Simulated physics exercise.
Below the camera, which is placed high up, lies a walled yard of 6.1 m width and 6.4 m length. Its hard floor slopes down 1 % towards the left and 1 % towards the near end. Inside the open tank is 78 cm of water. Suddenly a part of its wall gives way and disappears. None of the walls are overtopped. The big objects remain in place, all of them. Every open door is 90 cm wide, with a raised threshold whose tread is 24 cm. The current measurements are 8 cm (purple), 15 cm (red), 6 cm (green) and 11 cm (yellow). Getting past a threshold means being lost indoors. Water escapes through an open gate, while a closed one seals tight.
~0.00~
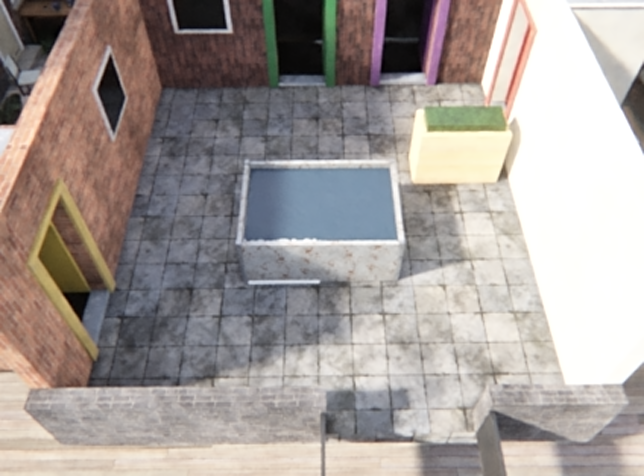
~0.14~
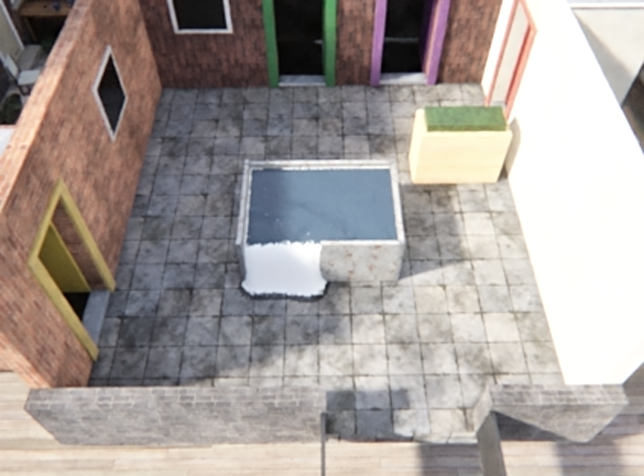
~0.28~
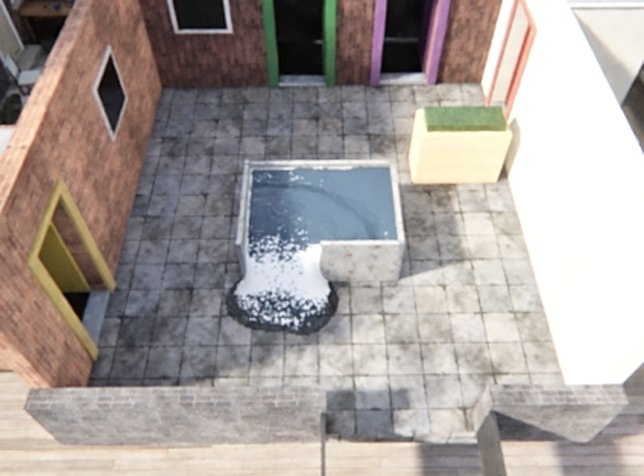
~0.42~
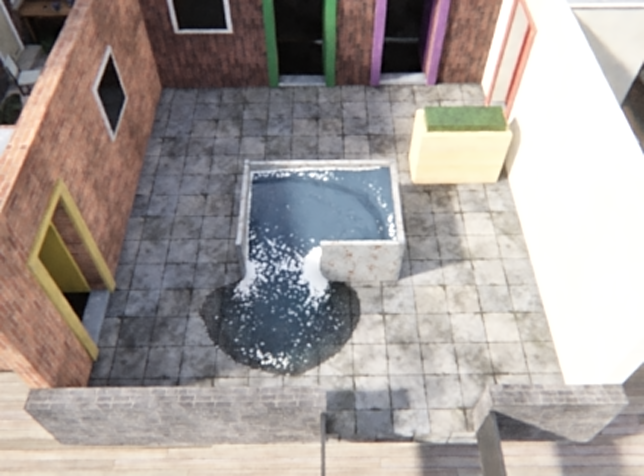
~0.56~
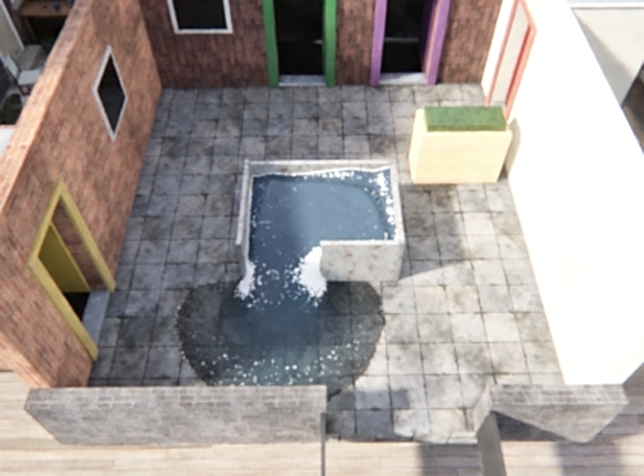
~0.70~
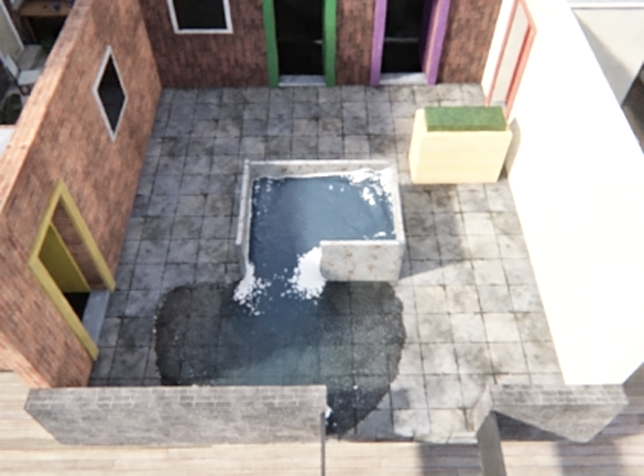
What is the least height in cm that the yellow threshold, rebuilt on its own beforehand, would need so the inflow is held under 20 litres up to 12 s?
Around 14.5 cm would be enough.
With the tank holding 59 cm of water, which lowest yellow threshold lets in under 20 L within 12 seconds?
Step height: Approx. 10.5 cm.
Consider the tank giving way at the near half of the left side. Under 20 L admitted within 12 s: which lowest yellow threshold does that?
Close to 27 cm at the least.
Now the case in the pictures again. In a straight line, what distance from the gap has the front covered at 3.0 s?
Front distance: Approx. 4.0 m.
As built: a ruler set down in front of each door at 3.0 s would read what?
Centimetres: Purple = 0, red = 0, green = 0, yellow = 18.
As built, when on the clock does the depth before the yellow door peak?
Near 3.0 seconds.
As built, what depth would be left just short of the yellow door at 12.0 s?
About 6.5 cm.
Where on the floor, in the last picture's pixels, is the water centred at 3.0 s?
I'd put it close to (262, 300).
After 1.4 s water covers 20 % of the floor, deepest (49 cm) near (80, 417); it has not reached the yellow door.
After 3.0 s water covers 40 % of the floor, deepest (34 cm) near (95, 417); 18 cm at the yellow door, 13 litres in over its 11 cm threshold.
After 12.0 s water covers 95 % of the floor, deepest (9 cm) near (80, 417); 6 cm at the yellow door, 51 litres in over its 11 cm threshold.
At the yellow door as built, the water arrived by 1.5 s and peaked near 18 cm at 3.0 s.
With a threshold of 13 cm, 30 litres would have come in within the 12 s; with 18 cm, 6 litres. So under 20 litres takes about 14.5 cm.
